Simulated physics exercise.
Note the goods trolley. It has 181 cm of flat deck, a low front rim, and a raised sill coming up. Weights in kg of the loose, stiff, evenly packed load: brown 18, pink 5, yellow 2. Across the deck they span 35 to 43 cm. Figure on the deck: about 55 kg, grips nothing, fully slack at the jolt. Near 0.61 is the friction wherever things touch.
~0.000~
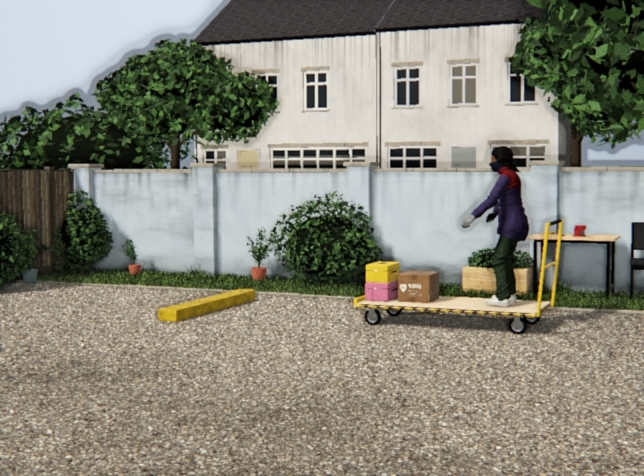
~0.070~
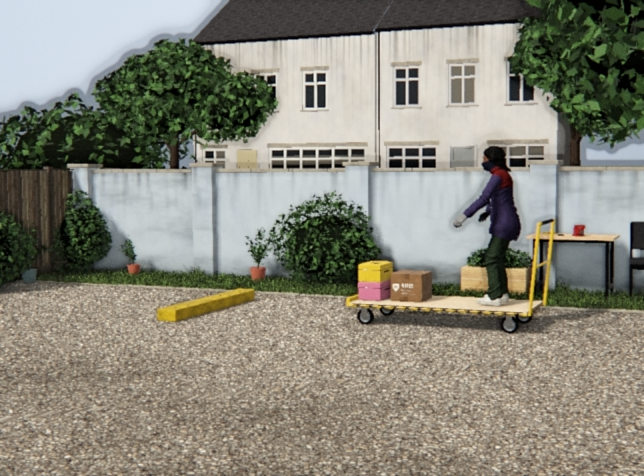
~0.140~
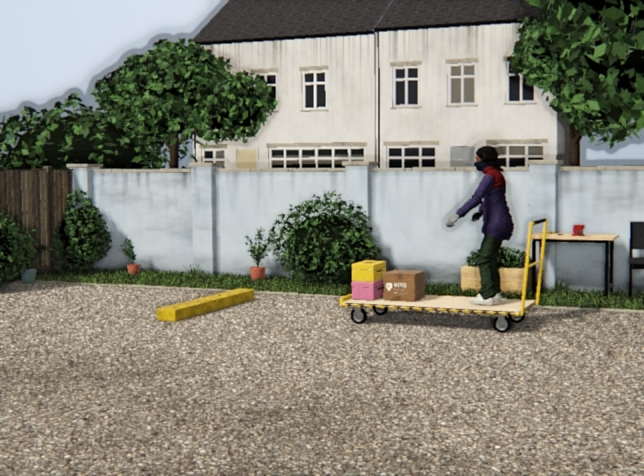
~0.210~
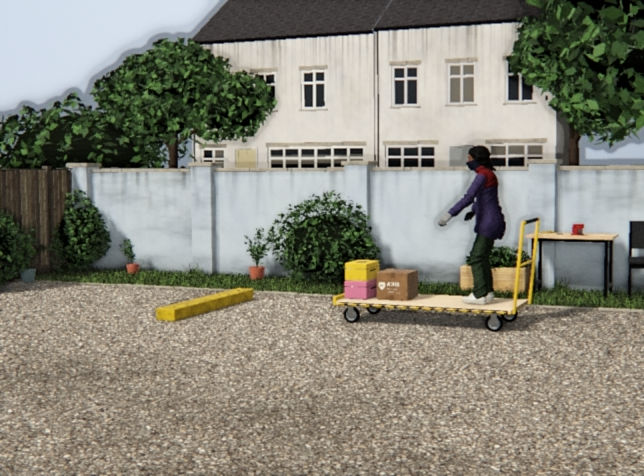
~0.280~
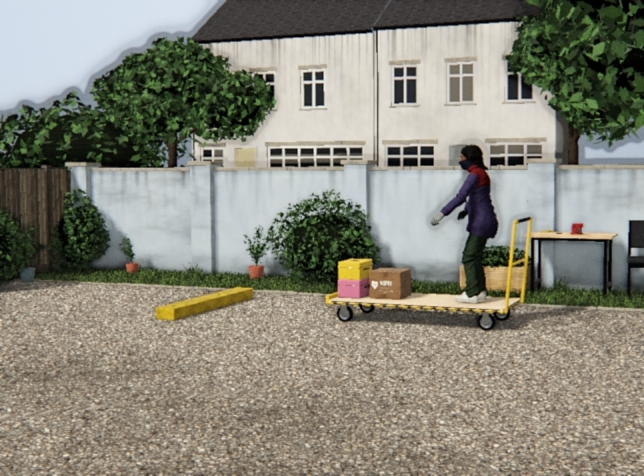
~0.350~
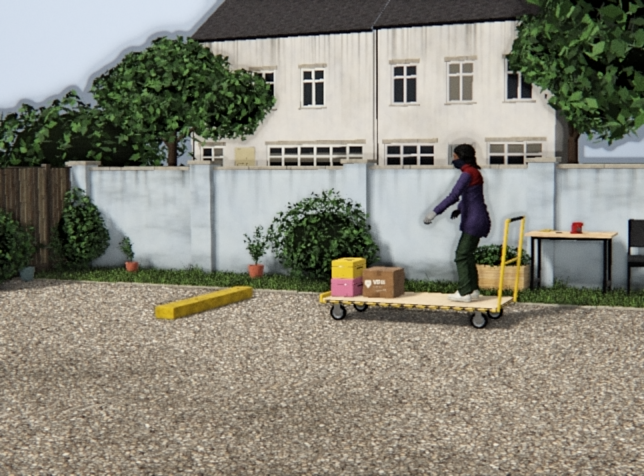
A person in a purple jacket and red scarf stood on a flat trolley behind a few boxes, arm held out in front, as it rolled slowly left across the gravel past a pale wall.
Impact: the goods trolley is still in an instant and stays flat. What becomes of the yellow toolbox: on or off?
I'd expect it to hold within the edge.
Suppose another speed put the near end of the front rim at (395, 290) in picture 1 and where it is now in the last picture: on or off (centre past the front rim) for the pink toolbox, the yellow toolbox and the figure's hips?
In that case pink on, yellow off, hips on.
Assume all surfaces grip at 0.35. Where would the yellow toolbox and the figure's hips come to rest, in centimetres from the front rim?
You'd see the yellow one settle 40 cm beyond the front rim while the hips stop 120 cm short of it.
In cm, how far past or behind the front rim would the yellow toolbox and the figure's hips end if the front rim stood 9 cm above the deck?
Rest positions from the front rim: Yellow 10 cm behind; hips 120 cm behind.
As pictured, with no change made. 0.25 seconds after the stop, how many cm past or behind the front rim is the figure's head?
Roughly 110 cm behind the front rim.
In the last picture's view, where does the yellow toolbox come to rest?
Roughly pixel (215, 263).
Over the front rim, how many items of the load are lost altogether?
Looks like the number is 0.
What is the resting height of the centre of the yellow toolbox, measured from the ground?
50 cm.
The wheels strike at 1.89 s.
After 2.44 s the yellow toolbox is 8 cm behind the rim, tilted 0°, near (215, 263) in the last picture's view.
After 2.89 s the yellow toolbox is 8 cm behind the rim, tilted 0°, near (215, 263) in the last picture's view.
At rest, 4.3 s, nothing is past the rim; behind it, brown carton, pink toolbox, yellow toolbox and the figure's hips.
